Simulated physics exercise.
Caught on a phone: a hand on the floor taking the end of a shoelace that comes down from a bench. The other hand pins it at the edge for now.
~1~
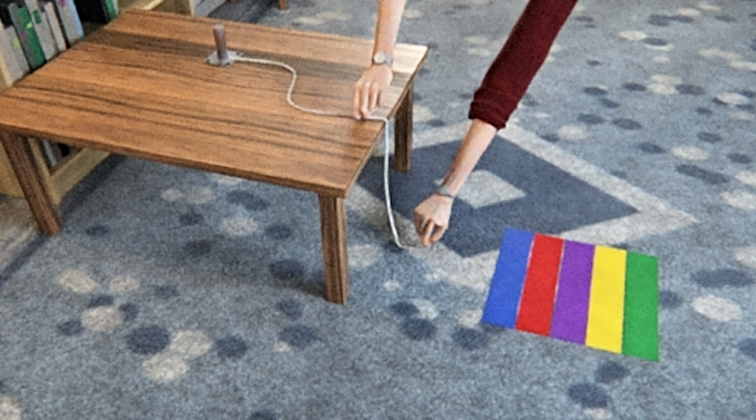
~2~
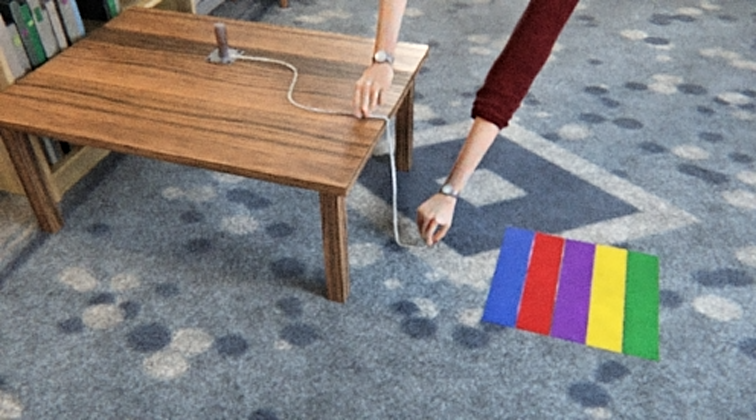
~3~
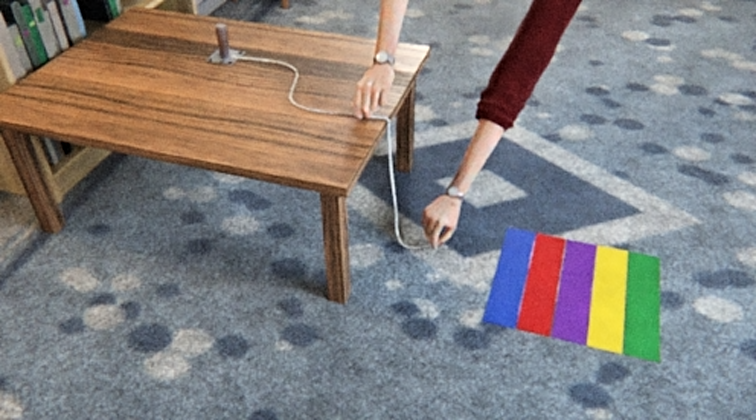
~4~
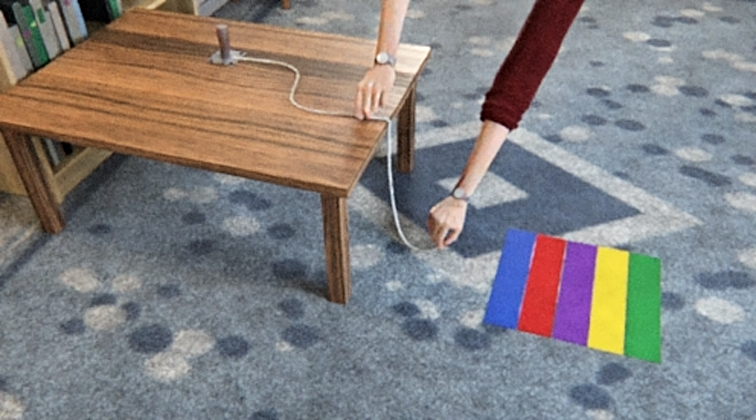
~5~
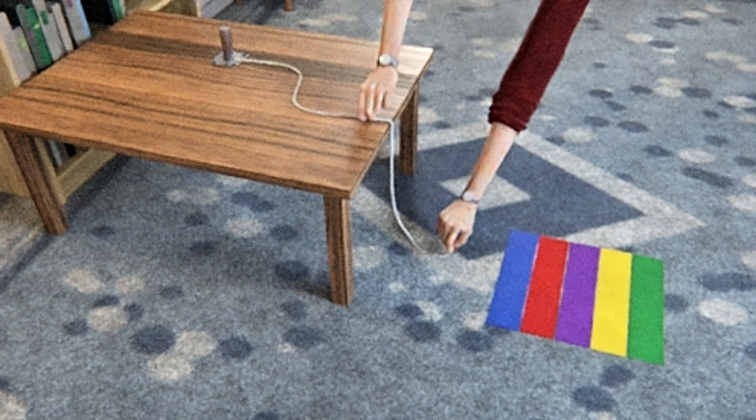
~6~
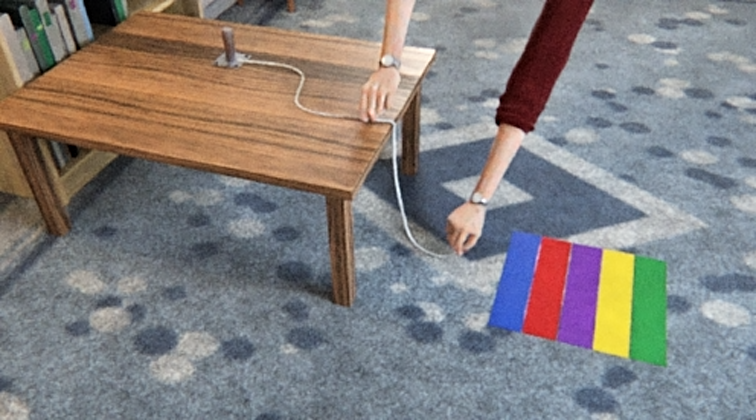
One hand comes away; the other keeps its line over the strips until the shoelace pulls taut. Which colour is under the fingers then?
Over purple.
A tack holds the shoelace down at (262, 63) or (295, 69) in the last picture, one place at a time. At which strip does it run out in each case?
Try by try: Purple; purple.
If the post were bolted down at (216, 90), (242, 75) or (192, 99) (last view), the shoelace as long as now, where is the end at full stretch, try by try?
The places are (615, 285), (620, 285) and (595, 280).
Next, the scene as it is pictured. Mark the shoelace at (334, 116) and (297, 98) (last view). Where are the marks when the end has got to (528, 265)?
The first at (376, 114), the second at (331, 95).
A little later, end near (528, 265); over blue.
Next, end near (561, 272); over red.
When it is tight, end near (582, 277); over purple. The end stops over the purple strip.
